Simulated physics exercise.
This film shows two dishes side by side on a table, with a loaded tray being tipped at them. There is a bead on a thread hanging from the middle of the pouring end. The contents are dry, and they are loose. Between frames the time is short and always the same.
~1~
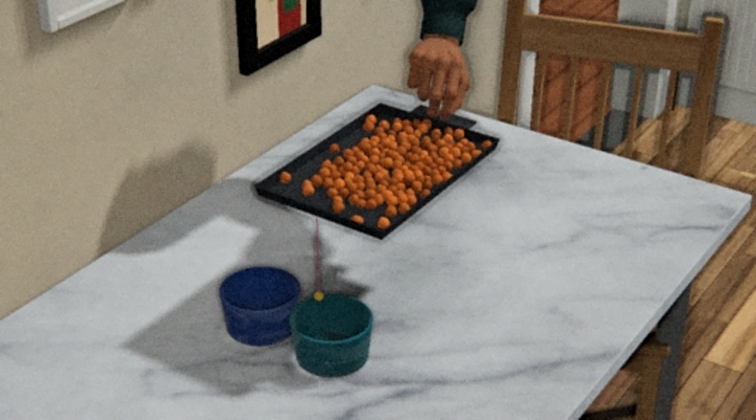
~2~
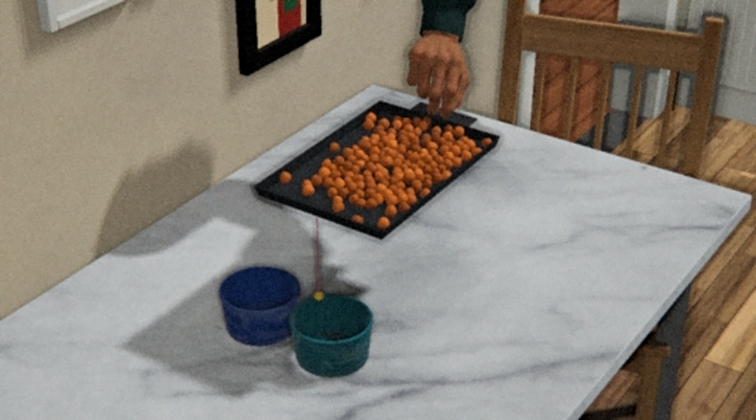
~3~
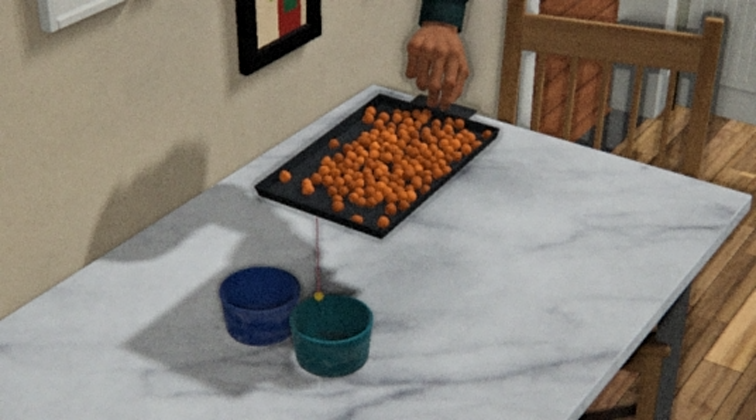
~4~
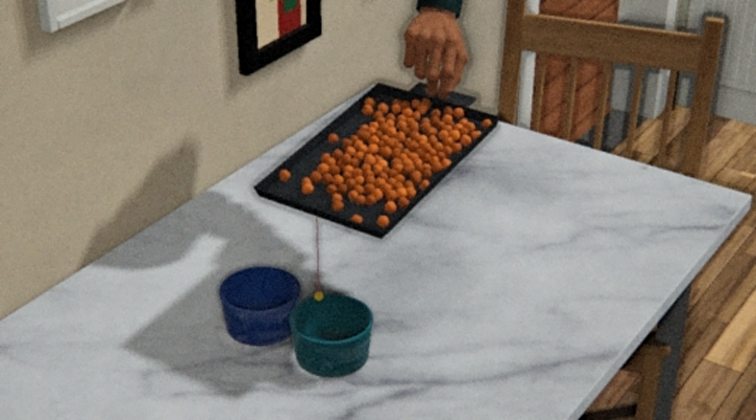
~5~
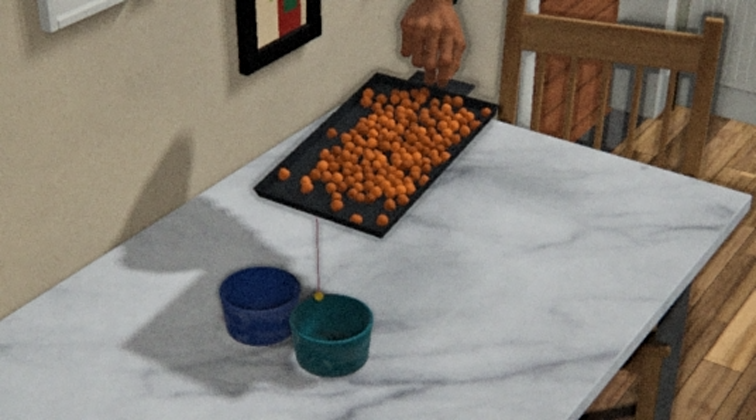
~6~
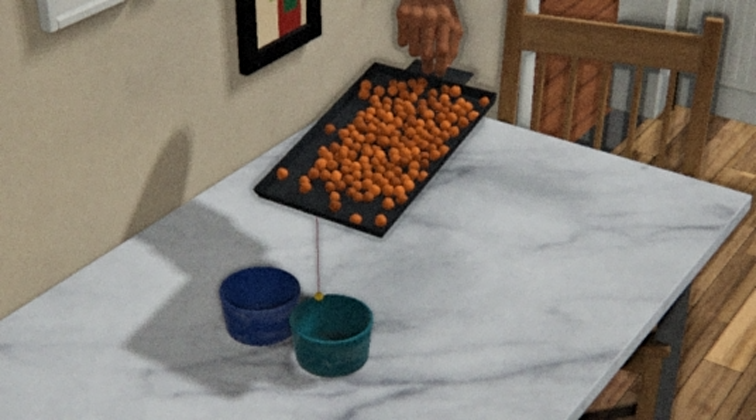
A hand in a dark sleeve grips the far end of a black tray above a white marble table, seen from above at an angle in a room with wooden chairs. Orange-brown coated nuts cover the tray, with a blue dish at left, a teal one at right and a yellowish bead hanging nearby. The hand slowly raises the tray's far end, steepening its slope, while the camera stays still.
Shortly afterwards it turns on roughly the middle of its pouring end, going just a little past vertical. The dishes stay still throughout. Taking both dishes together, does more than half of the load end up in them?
No.
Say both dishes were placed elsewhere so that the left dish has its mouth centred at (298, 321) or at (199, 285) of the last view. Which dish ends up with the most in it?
In the first position the left of the two, in the second the right of the two.
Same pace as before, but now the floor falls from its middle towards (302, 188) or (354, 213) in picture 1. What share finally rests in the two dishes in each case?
Lab note: Case 1 near 80 %, case 2 near 20 %.
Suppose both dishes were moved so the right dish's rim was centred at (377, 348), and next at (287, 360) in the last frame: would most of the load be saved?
Well, the minor share the first time and the minor share the second time.
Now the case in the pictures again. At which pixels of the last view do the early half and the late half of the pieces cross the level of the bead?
I'd say close to (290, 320) at first and close to (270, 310) later on.
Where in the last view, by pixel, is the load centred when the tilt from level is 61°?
Roughly at (326, 162).
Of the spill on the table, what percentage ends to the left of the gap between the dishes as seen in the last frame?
I'd say some 70 in a hundred.
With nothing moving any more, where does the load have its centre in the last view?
Near (263, 384), more or less.
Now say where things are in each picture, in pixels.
The first frame shows corners of the pouring end near (259, 185) and (382, 229), level; middle of the load near (397, 166), coated peanuts; left dish near (236, 322); right dish near (308, 353); bead on its thread near (319, 296).
The second frame shows corners of the pouring end near (259, 185) and (382, 229), level; middle of the load near (397, 165).
The third frame shows corners of the pouring end near (258, 186) and (381, 229), tipped barely, level across its low end; middle of the load near (397, 160).
The fourth frame shows corners of the pouring end near (258, 186) and (381, 229), tipped a little, level across its low end; middle of the load near (397, 154).
The fifth frame shows corners of the pouring end near (257, 187) and (380, 229), tipped a little, level across its low end; middle of the load near (396, 148).
The sixth frame shows corners of the pouring end near (257, 188) and (379, 229), tipped clearly, level across its low end; middle of the load near (394, 142); left dish near (236, 322); right dish near (308, 353).
Shortly afterwards, tray tipped steeply; all but a few on the tray; only a few in the left dish; only a few outside both; only a few in the air.
Next, tray tipped past a quarter turn; near a quarter on the tray; a little in the left dish; near a quarter outside both; near half in the air.
Some moments later, tray tipped past a quarter turn; a little in the right dish; a little in the left dish; the bulk outside both.
In the end, tray tipped past a quarter turn; a little in the right dish; a little in the left dish; the bulk outside both.
